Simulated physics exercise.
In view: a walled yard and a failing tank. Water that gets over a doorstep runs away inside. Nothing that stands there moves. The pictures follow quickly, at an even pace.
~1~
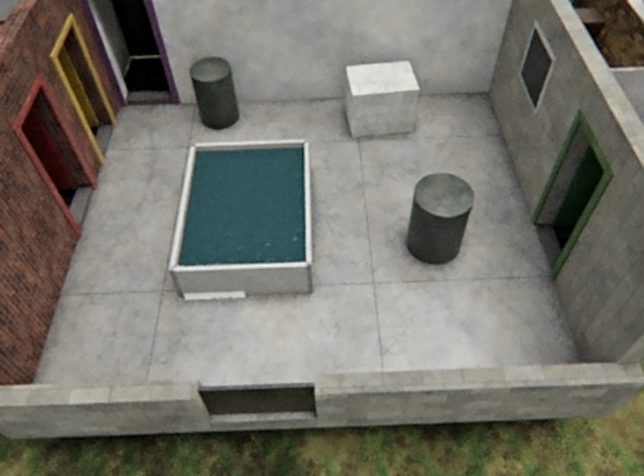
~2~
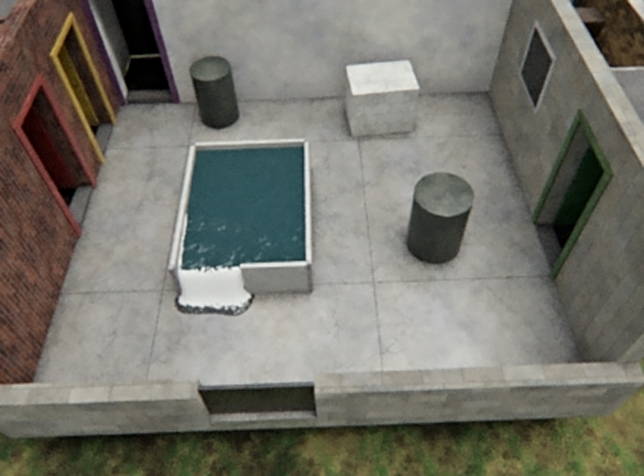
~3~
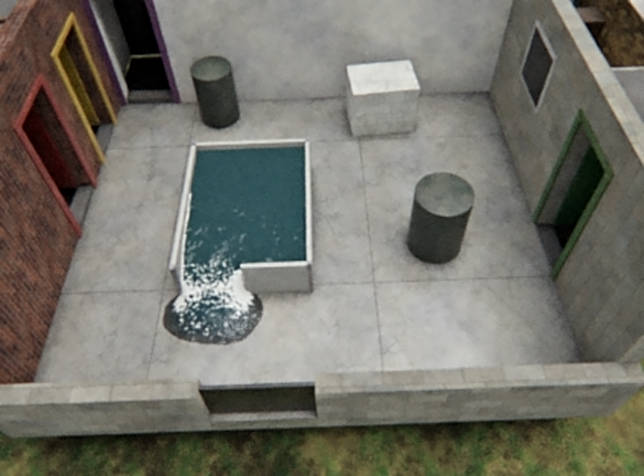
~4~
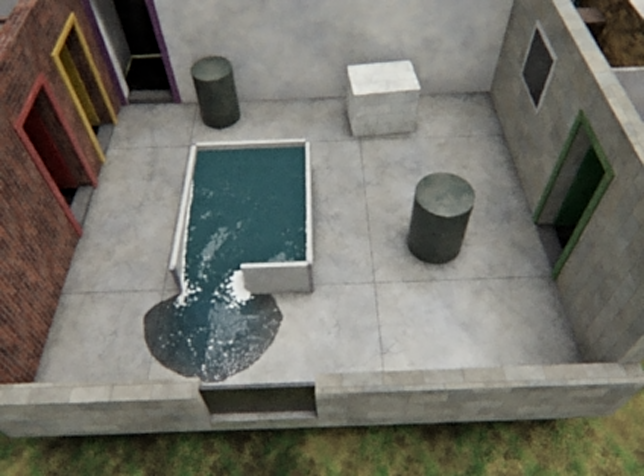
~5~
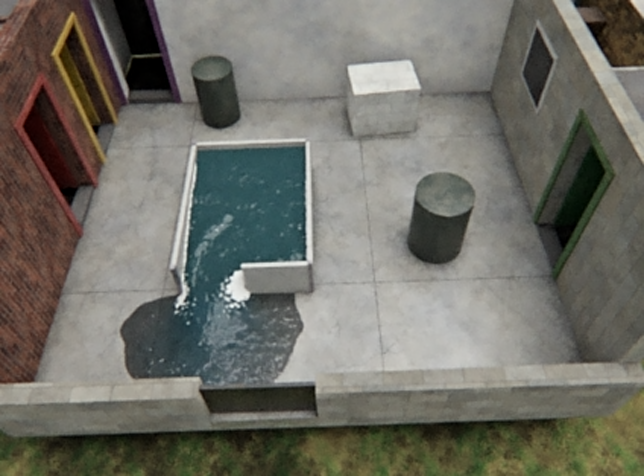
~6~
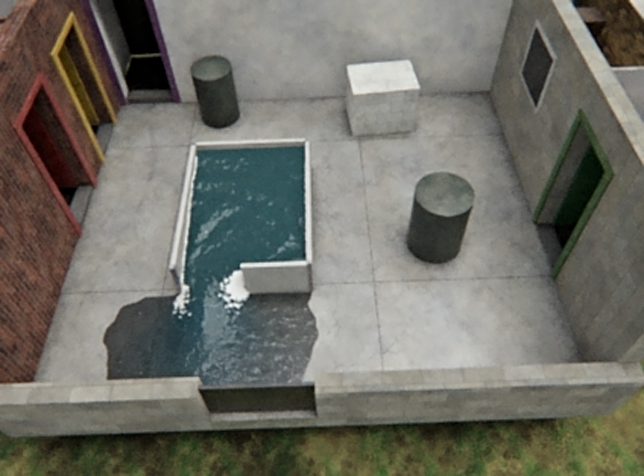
Water pours from a gap at the front left corner of a rectangular tank in a walled yard, foaming white at first, then spreads across the grey floor in a widening dark pool that reaches the low front wall.
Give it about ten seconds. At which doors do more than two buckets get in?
The purple door holds within the limit; the green door floods; the red door holds within the limit; the yellow door floods.
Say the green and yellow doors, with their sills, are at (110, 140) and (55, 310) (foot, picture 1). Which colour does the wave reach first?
That is the yellow-painted one.
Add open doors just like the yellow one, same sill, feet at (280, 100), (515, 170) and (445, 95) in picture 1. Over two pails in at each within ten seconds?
As listed: Is under, is under, lets less in.
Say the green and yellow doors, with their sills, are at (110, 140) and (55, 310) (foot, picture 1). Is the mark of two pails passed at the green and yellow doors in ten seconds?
One by one: The green door goes over; the yellow door lets more in.
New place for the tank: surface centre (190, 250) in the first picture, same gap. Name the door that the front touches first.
That is the door marked red.
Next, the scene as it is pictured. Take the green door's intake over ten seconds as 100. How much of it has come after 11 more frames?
I make it 0 per cent.
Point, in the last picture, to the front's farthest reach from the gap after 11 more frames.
Close to (508, 390).
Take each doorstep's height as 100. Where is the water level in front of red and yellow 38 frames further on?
In turn 50 and 60 per cent.
A moment on, water covers 15 % of the floor; the purple door not reached, the green door not reached, the red door not reached, the yellow door not reached.
Next, water covers 20 % of the floor; the purple door not reached, the green door not reached, the red door not reached, the yellow door not reached.
Then, water covers 50 % of the floor; the purple door not reached, the green door not reached, the red door wet at the sill, nothing in, the yellow door wet at the sill, nothing in.
Later, water covers 70 % of the floor; the purple door wet at the sill, nothing in, the green door over two buckets in, the red door wet at the sill, nothing in, the yellow door wet at the sill, nothing in.
In the end, water covers 95 % of the floor; the purple door under two buckets in, the green door over two buckets in, the red door wet at the sill, nothing in, the yellow door over two buckets in.
